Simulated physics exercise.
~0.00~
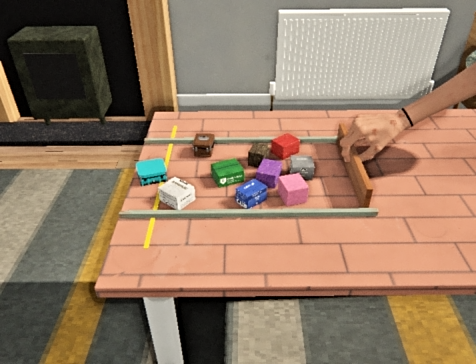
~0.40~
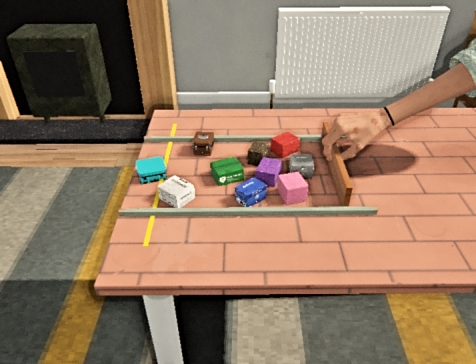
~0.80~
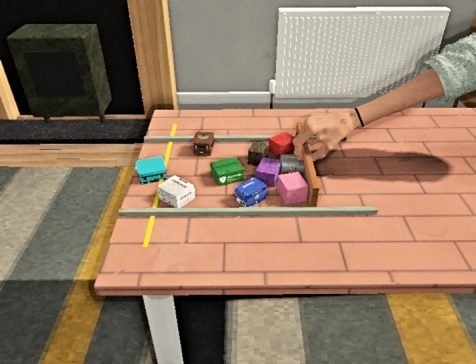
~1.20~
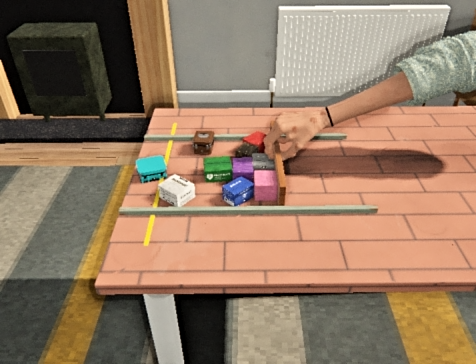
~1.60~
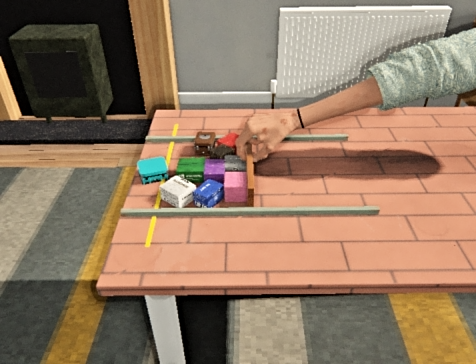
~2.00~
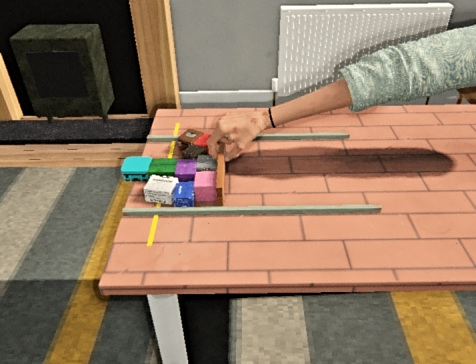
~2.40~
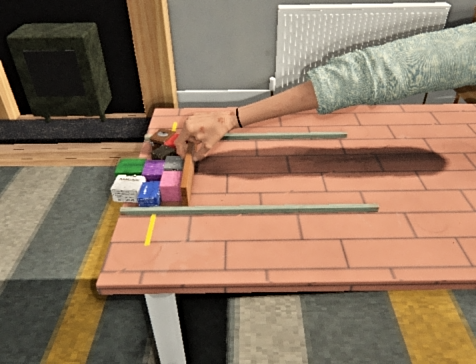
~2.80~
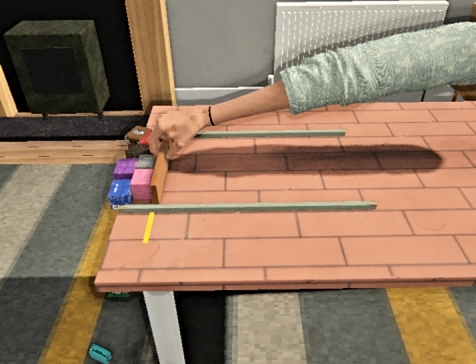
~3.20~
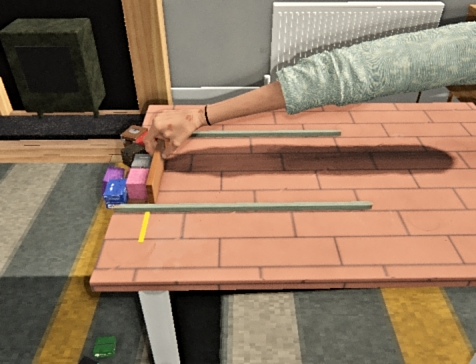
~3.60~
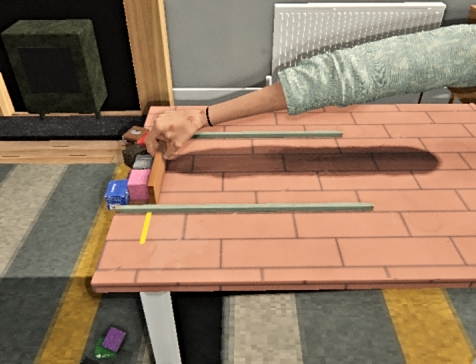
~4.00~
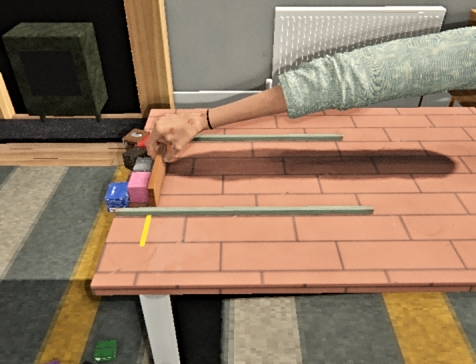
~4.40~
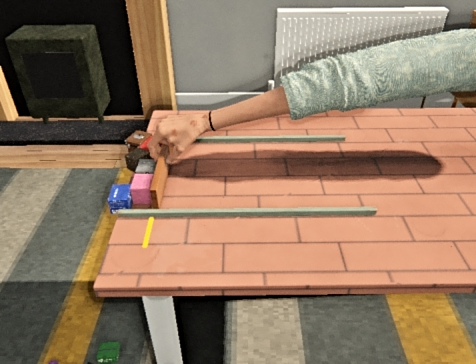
A hand slid an upright board leftward along a table, sweeping a jumble of small coloured blocks and boxes past the yellow tape to the end, where the turquoise, white, green and purple ones dropped off while the rest stayed bunched against the board.
